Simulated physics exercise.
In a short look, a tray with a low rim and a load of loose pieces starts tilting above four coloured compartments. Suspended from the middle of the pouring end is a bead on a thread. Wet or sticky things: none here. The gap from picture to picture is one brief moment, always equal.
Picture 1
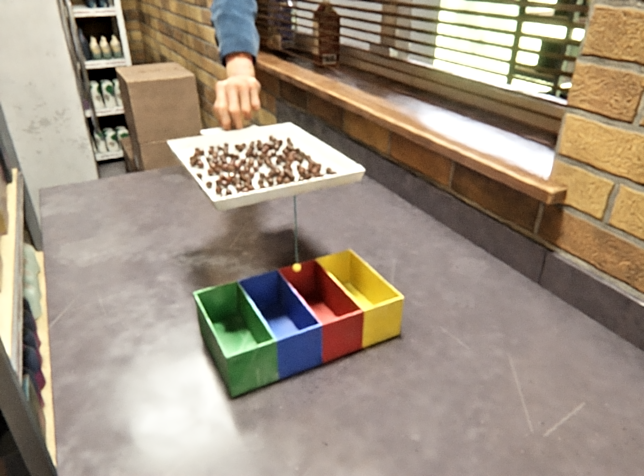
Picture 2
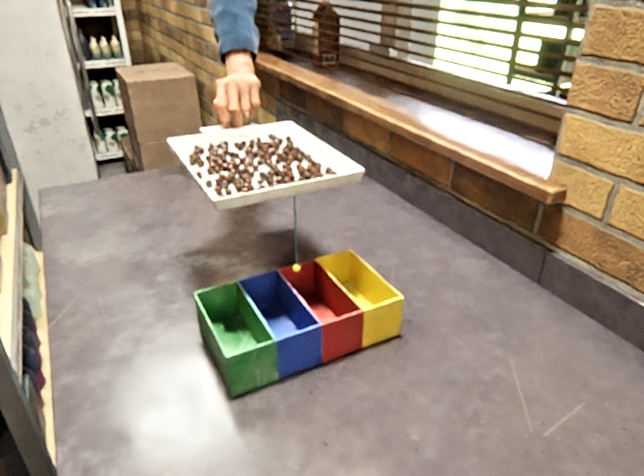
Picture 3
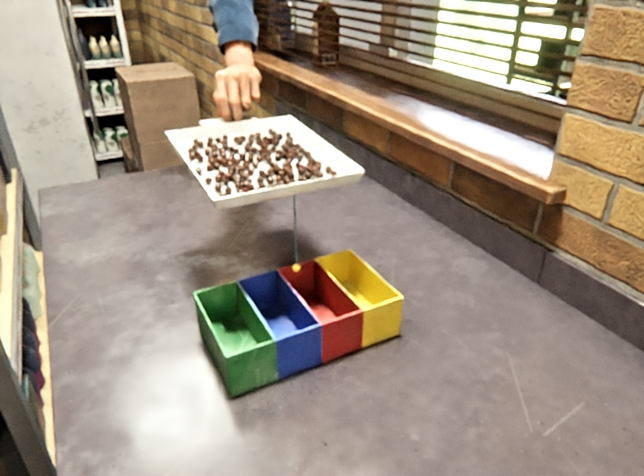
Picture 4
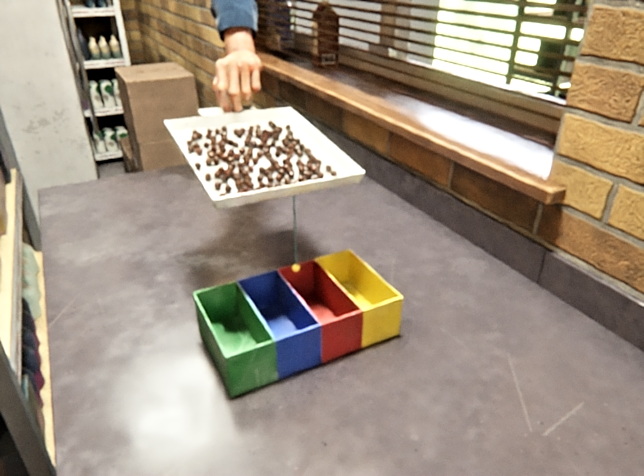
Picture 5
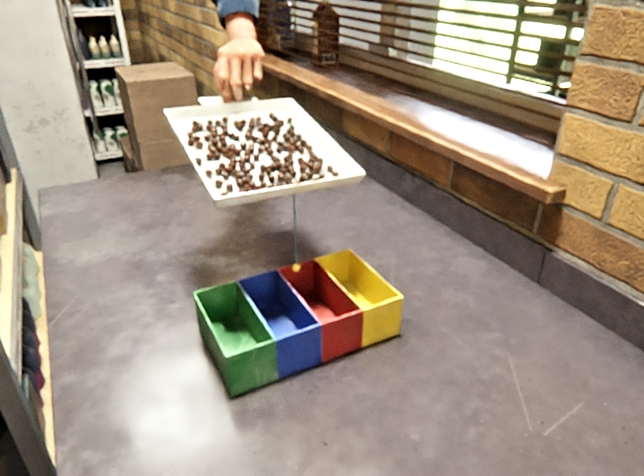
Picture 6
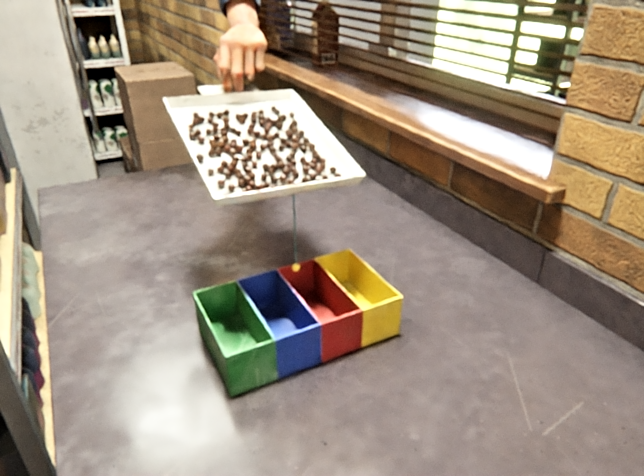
On a grey tabletop beside a brick wall and window, a hand holds a white tray of small brown balls above green, blue, red and yellow compartments. The hand gradually raises the tray's far side, tilting it toward the viewer, and the balls shift slightly while the hanging yellow bead stays nearly still.
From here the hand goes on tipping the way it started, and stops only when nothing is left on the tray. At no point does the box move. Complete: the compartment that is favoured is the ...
... Yellow one.
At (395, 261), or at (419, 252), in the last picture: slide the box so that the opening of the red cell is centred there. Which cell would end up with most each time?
In order: That blue cell, that green cell.
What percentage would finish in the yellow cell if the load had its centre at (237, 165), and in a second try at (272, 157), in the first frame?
It would be roughly 40 per cent for the first and roughly 40 per cent for the second.
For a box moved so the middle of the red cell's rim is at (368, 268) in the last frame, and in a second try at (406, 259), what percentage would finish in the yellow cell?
Near 0 % and 0 %.
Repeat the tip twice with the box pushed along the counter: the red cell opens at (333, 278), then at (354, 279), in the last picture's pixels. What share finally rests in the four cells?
100 and 90 in a hundred, in turn.
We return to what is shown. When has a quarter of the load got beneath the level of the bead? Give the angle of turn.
Tilt: Around 85 degrees.
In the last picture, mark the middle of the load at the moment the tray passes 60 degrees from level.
(304, 171).
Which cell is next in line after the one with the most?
That red cell.
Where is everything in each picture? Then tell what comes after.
The first picture shows corners of the pouring end near (216, 198) and (361, 169), level; middle of the load near (260, 163), chocolate balls; bead on its thread near (297, 268); green cell near (253, 364); blue cell near (300, 348); red cell near (343, 333); yellow cell near (383, 319).
The second picture shows corners of the pouring end near (216, 198) and (361, 169), level; middle of the load near (260, 162).
The third picture shows corners of the pouring end near (216, 198) and (361, 170), tipped barely, lowest at the right corner; middle of the load near (260, 159).
The fourth picture shows corners of the pouring end near (216, 197) and (361, 171), tipped a little, lowest at the right corner; middle of the load near (259, 154).
The fifth picture shows corners of the pouring end near (217, 196) and (361, 172), tipped a little, lowest at the right corner; middle of the load near (261, 150).
The sixth picture shows corners of the pouring end near (217, 196) and (361, 173), tipped clearly, lowest at the right corner; middle of the load near (263, 147), all but a few on the move; green cell near (252, 364); blue cell near (299, 347); red cell near (342, 332); yellow cell near (382, 318).
Shortly afterwards, tray tipped steeply; all but a few on the tray; only a few in the yellow cell; a little falling or outside the box.
Next, tray tipped right over; a little on the tray; near a third in the yellow cell; near a quarter in the red cell; a little in the blue cell; only a few in the green cell; near a third falling or outside the box.
Some moments later, tray tipped past a quarter turn; near half in the yellow cell; near a quarter in the red cell; a little in the blue cell; only a few in the green cell; near a quarter falling or outside the box.
In the end, tray tipped past a quarter turn; near half in the yellow cell; near a quarter in the red cell; a little in the blue cell; only a few in the green cell; near a quarter outside the box.
